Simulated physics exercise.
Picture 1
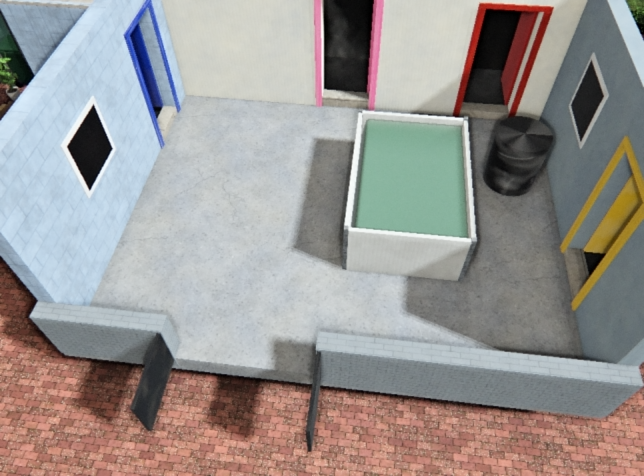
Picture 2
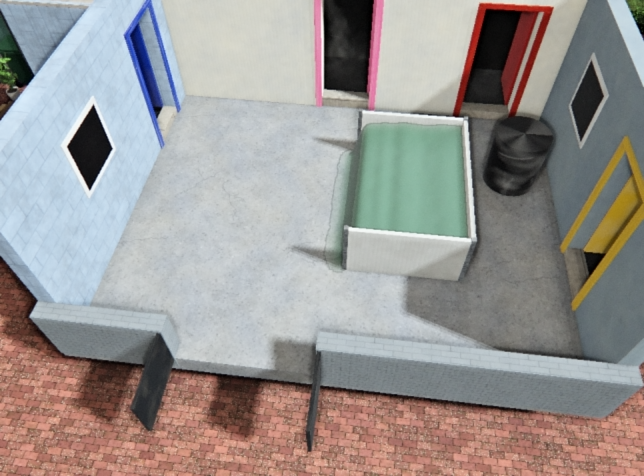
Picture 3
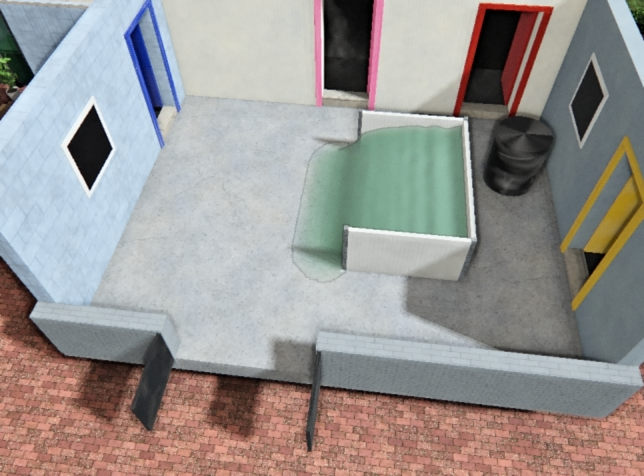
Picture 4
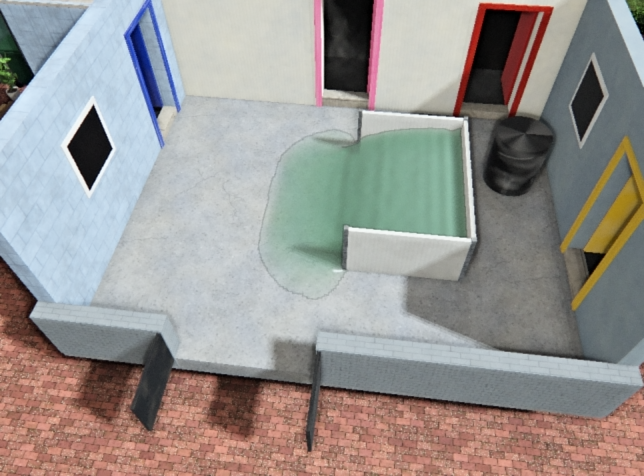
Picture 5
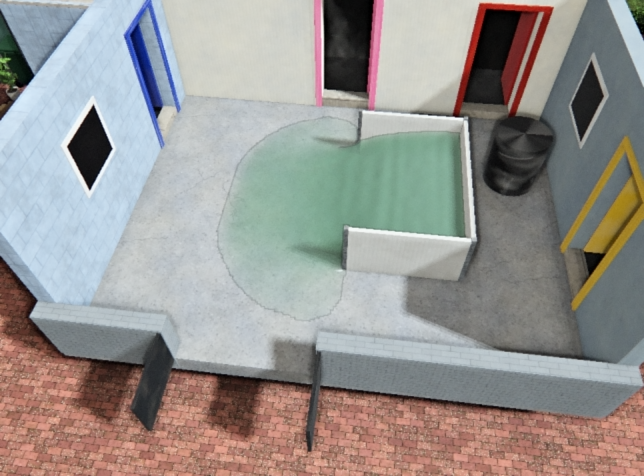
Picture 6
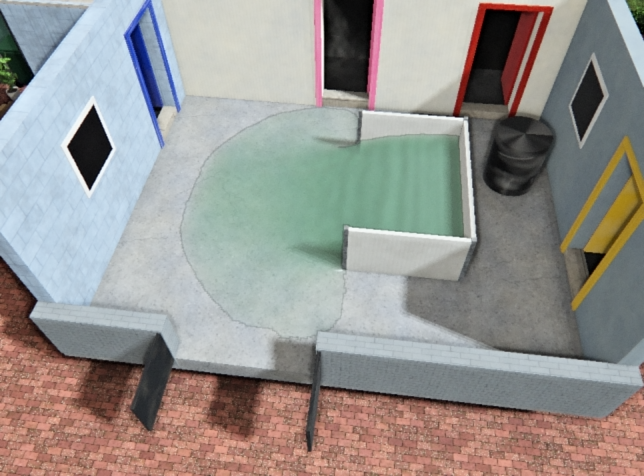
Green water pours from the white tank's open left side and spreads widely across the yard.
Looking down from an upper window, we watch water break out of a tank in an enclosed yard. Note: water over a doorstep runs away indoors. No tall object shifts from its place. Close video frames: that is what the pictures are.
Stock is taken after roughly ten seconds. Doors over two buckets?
At the end, the blue door will top two buckets; the yellow door will not top two buckets; the red door will not top two buckets; the pink door will not top two buckets.
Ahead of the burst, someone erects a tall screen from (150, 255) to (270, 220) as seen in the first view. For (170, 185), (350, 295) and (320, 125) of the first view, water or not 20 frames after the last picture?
Taking the points in the order given, they are inundated, high and dry and inundated.
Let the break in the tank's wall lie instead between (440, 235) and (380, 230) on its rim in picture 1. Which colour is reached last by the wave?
It's the door marked pink that comes last.
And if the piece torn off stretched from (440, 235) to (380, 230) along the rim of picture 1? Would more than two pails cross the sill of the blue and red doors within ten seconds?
Blue: Under the line; red: Under the line.
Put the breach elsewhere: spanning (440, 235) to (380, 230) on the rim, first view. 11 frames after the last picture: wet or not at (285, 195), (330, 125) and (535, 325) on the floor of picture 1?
The first spot is spared, the second spared and the third soaked.
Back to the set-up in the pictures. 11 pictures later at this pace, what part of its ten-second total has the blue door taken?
I'd say some 40 per cent.
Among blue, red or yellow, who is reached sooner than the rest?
The blue-painted one.
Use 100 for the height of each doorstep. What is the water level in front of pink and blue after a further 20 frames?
I reckon it's around 20 and then 150 per cent.
A moment on, water covers 55 % of the floor; the blue door under two buckets in, the yellow door not reached, the red door not reached, the pink door wet at the sill, nothing in.
Next, water covers 55 % of the floor; the blue door over two buckets in, the yellow door not reached, the red door not reached, the pink door wet at the sill, nothing in.
Then, water covers 60 % of the floor; the blue door far over two buckets in, the yellow door not reached, the red door not reached, the pink door wet at the sill, nothing in.
Later, water covers 90 % of the floor; the blue door far over two buckets in, the yellow door wet at the sill, nothing in, the red door wet at the sill, nothing in, the pink door wet at the sill, nothing in.
In the end, water covers 95 % of the floor; the blue door far over two buckets in, the yellow door wet at the sill, nothing in, the red door wet at the sill, nothing in, the pink door wet at the sill, nothing in.
